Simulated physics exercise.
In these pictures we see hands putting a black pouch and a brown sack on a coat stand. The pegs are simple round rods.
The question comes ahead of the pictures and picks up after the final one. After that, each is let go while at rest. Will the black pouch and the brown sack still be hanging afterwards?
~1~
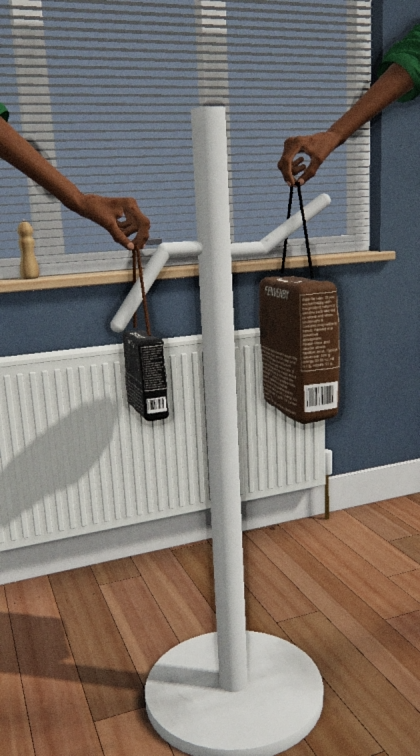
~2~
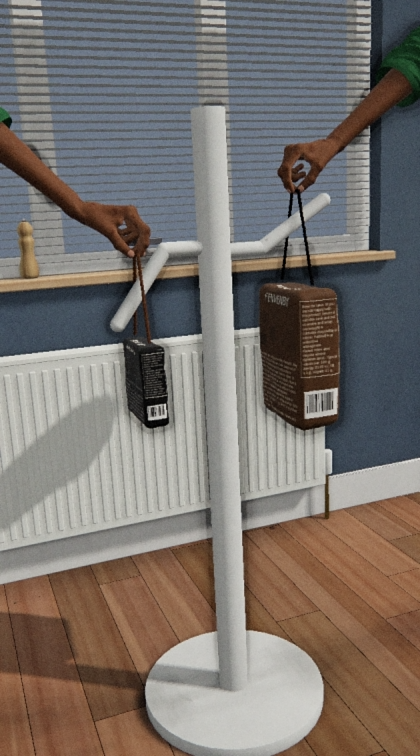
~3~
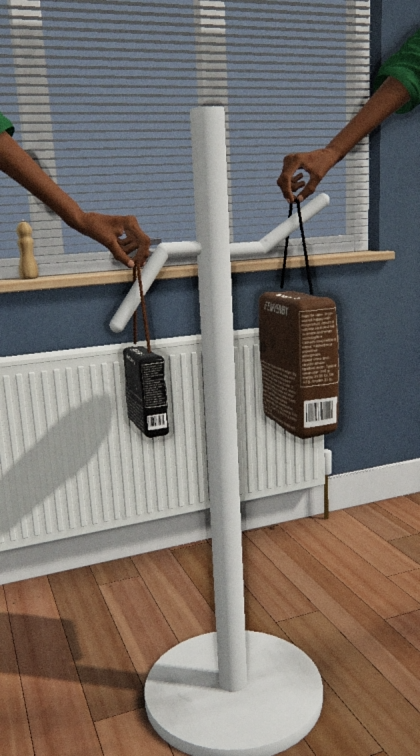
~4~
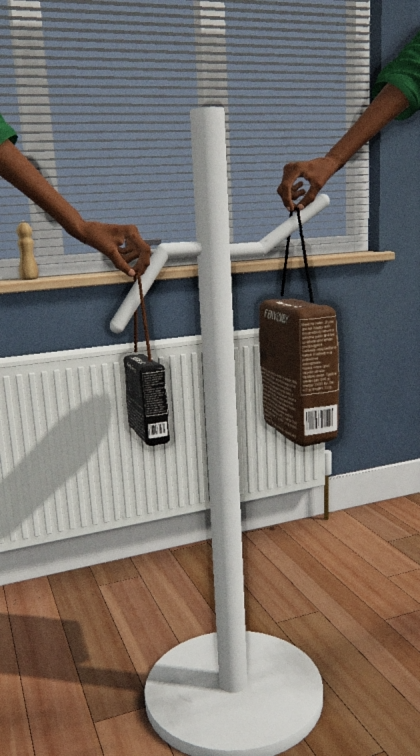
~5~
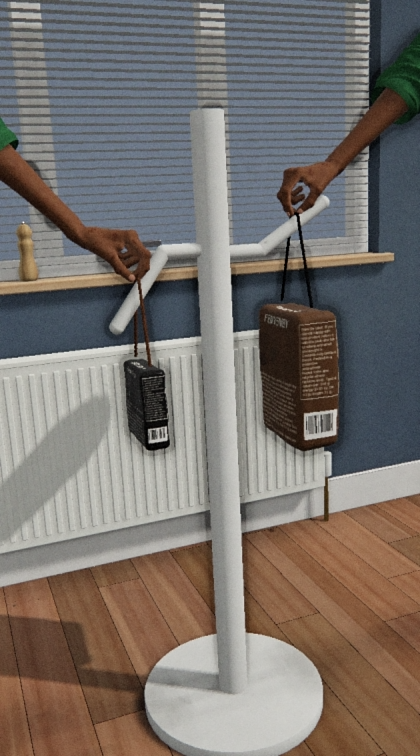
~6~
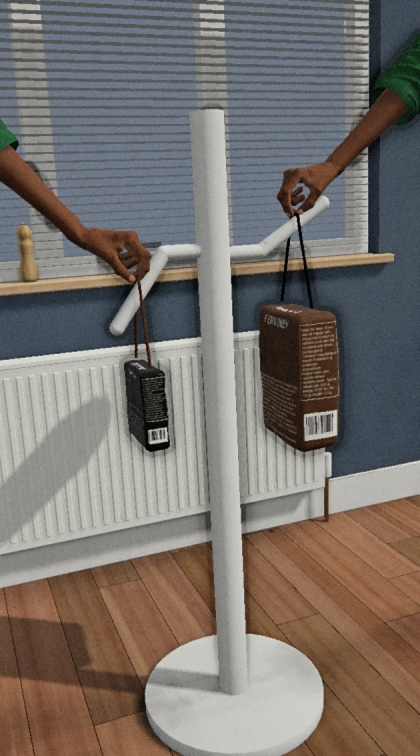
At the end, the black pouch is no longer hanging, the brown sack is still hanging.
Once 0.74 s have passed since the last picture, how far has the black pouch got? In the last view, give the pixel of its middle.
Position at that time: Roughly (151, 712).
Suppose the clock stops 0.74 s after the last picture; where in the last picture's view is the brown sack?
At that moment it is at (271, 401).
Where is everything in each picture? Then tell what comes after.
The first frame shows black pouch (145, 374); brown sack (298, 347); left peg tip (118, 325); right peg tip (324, 201).
The second frame shows black pouch (145, 381); brown sack (298, 354).
The third frame shows black pouch (145, 390); brown sack (297, 362).
The fourth frame shows black pouch (146, 398); brown sack (298, 370).
The fifth frame shows black pouch (146, 403); brown sack (297, 374).
The sixth frame shows black pouch (146, 404); brown sack (298, 375); left peg tip (117, 328), sloping steeply down; right peg tip (322, 203), pointing up.
Then, 0.24 s after the last picture, black pouch falling near (151, 478); brown sack hanging near (296, 381).
Then, 0.44 s after the last picture, black pouch on the floor near (164, 684); brown sack hanging near (290, 387).
Then, 0.74 s after the last picture, black pouch on the floor near (151, 712); brown sack hanging near (271, 401).
At rest, black pouch on the floor near (150, 713); brown sack hanging near (275, 403). The black pouch slips off its peg and the brown sack holds on.
